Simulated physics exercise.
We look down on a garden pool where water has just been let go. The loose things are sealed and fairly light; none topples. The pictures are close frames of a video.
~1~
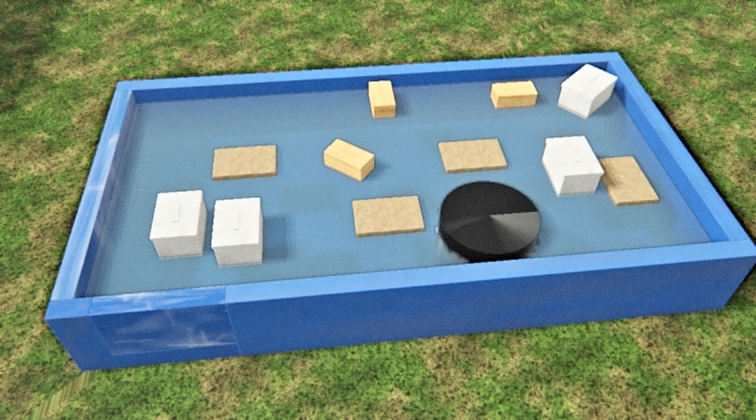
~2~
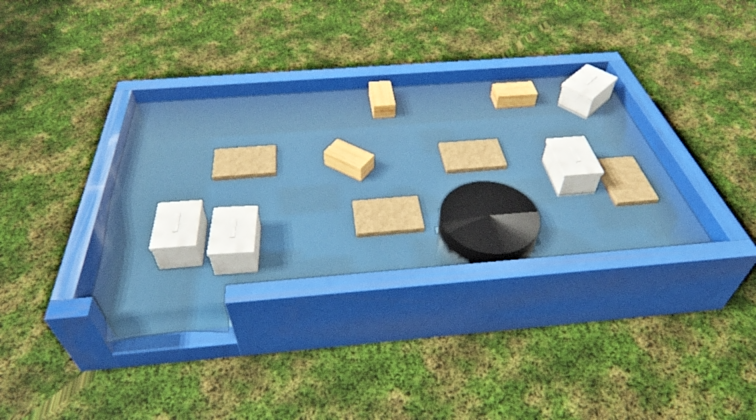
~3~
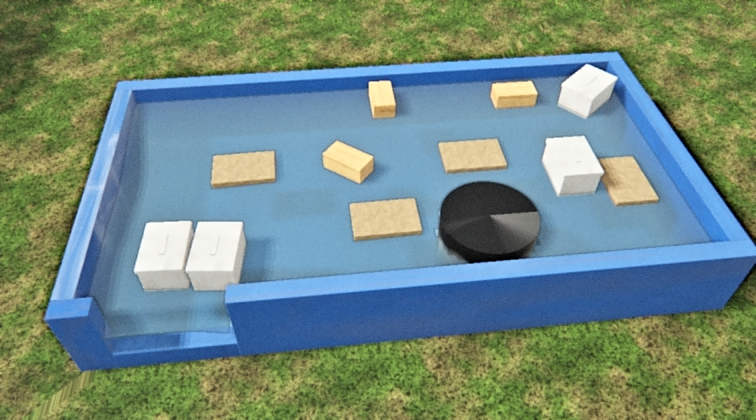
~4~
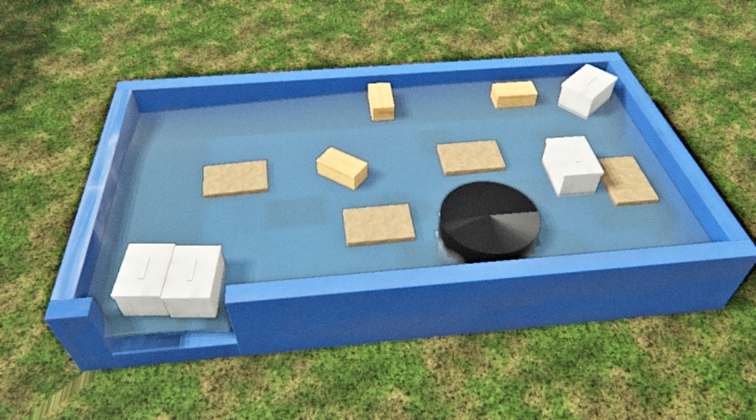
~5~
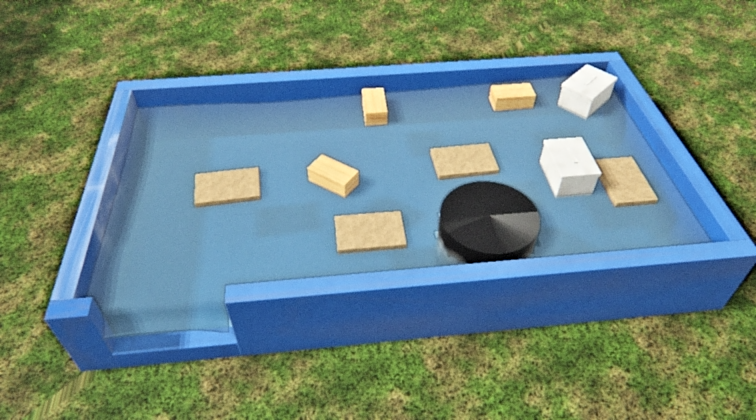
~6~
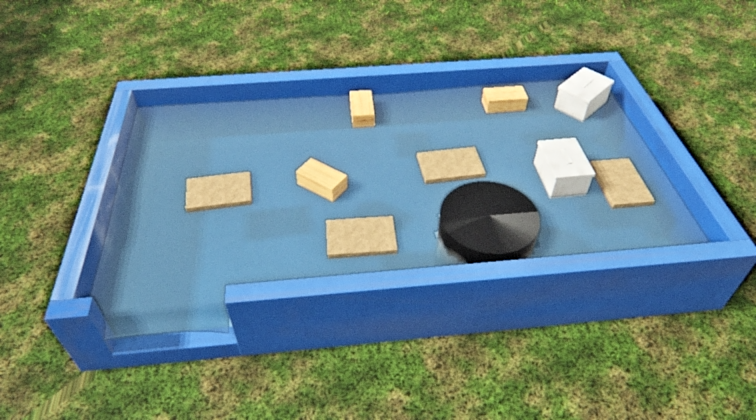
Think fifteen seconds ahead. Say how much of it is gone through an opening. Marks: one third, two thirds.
Share: One to two thirds.
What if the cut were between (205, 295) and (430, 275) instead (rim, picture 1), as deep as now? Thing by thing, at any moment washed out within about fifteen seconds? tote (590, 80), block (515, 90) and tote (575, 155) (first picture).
One after the other: Kept in, stays, carried outside.
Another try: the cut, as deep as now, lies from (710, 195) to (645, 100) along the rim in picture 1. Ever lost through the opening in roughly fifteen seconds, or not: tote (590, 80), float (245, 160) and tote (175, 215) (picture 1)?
As listed: Out, no, stays.
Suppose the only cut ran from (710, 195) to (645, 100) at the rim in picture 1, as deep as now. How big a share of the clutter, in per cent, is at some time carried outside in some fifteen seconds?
Close to 70 %.
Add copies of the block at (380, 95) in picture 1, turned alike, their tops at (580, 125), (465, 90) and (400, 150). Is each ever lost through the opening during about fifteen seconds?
In that order: Stays, inside, yes.
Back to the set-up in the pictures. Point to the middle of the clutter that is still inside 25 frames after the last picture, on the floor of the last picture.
Close to (407, 192).
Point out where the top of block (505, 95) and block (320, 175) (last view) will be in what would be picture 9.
At about (479, 97) and (286, 190).
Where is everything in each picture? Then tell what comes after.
The first frame shows a float at (245, 160), afloat; a block at (349, 154) floats; 0 of 11 have shifted.
The second frame shows a float at (245, 160) floats; a block at (349, 154), afloat; 0 of 11 have shifted.
The third frame shows a float at (244, 167) floats, close to its start; a block at (348, 155) floats; 2 of 11 have shifted.
The fourth frame shows a float at (235, 177), afloat, close to its start; a block at (342, 162) floats, close to its start; 5 of 11 have shifted.
The fifth frame shows a float at (227, 185) floats, close to its start; a block at (333, 170), afloat, close to its start; 7 of 11 have shifted.
The sixth frame shows a float at (219, 189) floats, close to its start; a block at (321, 174), afloat, close to its start; 9 of 11 have shifted.
A moment on, 2 of 11 are out; 9 afloat.
Next, 3 of 11 are out; 8 afloat.
Later, 5 of 11 are out; 6 afloat.
In the end, 5 of 11 are out; 6 afloat.
